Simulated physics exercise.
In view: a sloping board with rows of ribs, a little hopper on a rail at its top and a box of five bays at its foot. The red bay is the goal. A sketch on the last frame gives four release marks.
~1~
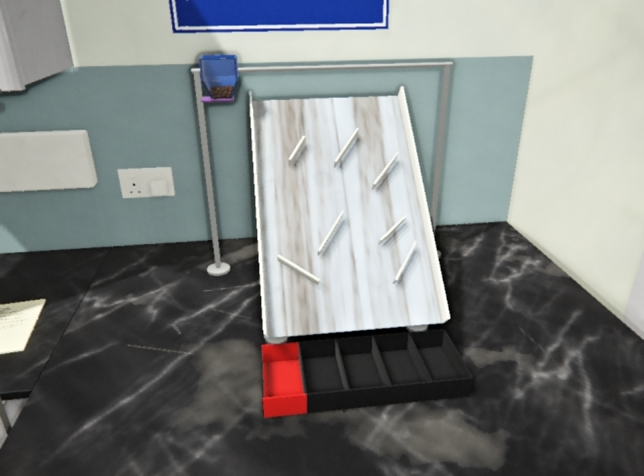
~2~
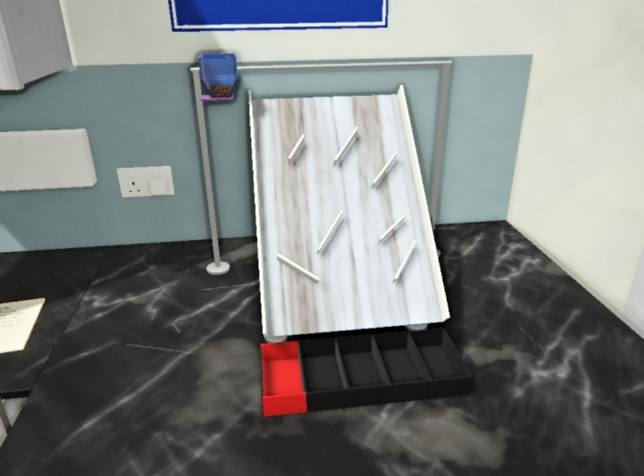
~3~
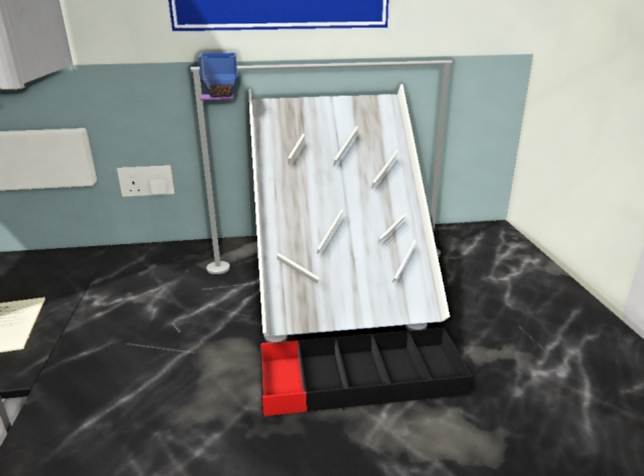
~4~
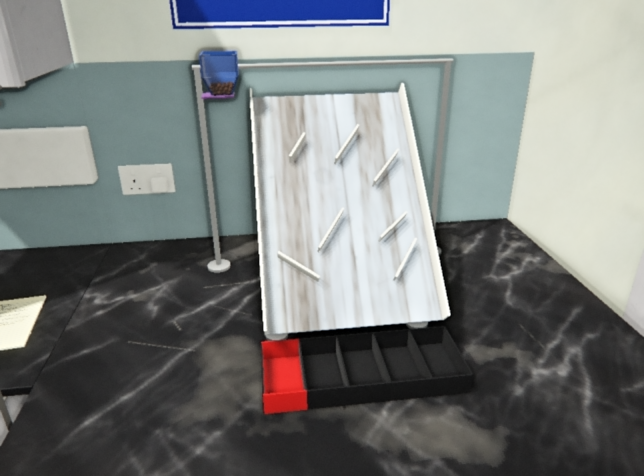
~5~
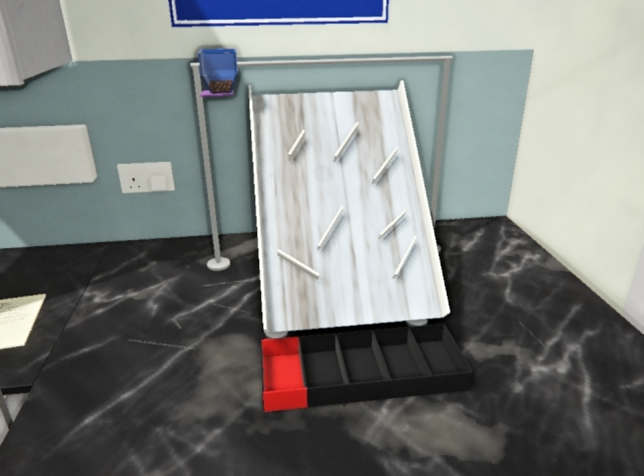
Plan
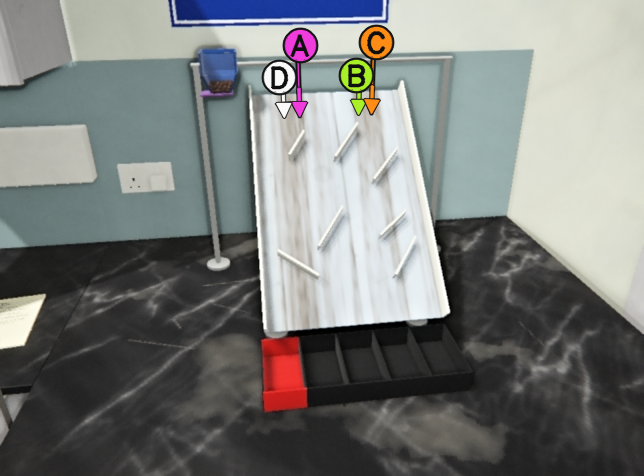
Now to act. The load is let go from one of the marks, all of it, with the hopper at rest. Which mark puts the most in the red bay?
Take D.
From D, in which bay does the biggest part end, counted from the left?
It is the first one.
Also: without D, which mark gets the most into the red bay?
That would be A.
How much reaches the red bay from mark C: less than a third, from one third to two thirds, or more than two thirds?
Mark C gives less than a third.
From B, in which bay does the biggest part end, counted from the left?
The third.
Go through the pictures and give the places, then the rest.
The first picture shows hopper at (221, 91), allspice berries, door shut.
The second picture shows ribs (289, 158) to (304, 135), (335, 160) to (357, 127), (374, 183) to (398, 151).
The third picture shows ribs (318, 249) to (343, 209), (380, 238) to (406, 213), (277, 254) to (319, 279).
The fourth picture shows ribs (396, 276) to (416, 238).
The fifth picture shows red bay at (285, 399), number 1 of 5 from the left.
On the marked copy, mark A meets the board at (299, 111); mark B meets the board at (358, 109); mark C meets the board at (371, 108); mark D meets the board at (284, 112).
For mark A, about half in the red bay, about half in other bays, a stray few outside the box.
For mark B, none in the red bay, nearly all in other bays, a small part held on the board, a stray few outside the box.
For mark C, none in the red bay, most in other bays, a small part outside the box.
For mark D, most in the red bay, a small part in other bays, a small part outside the box.
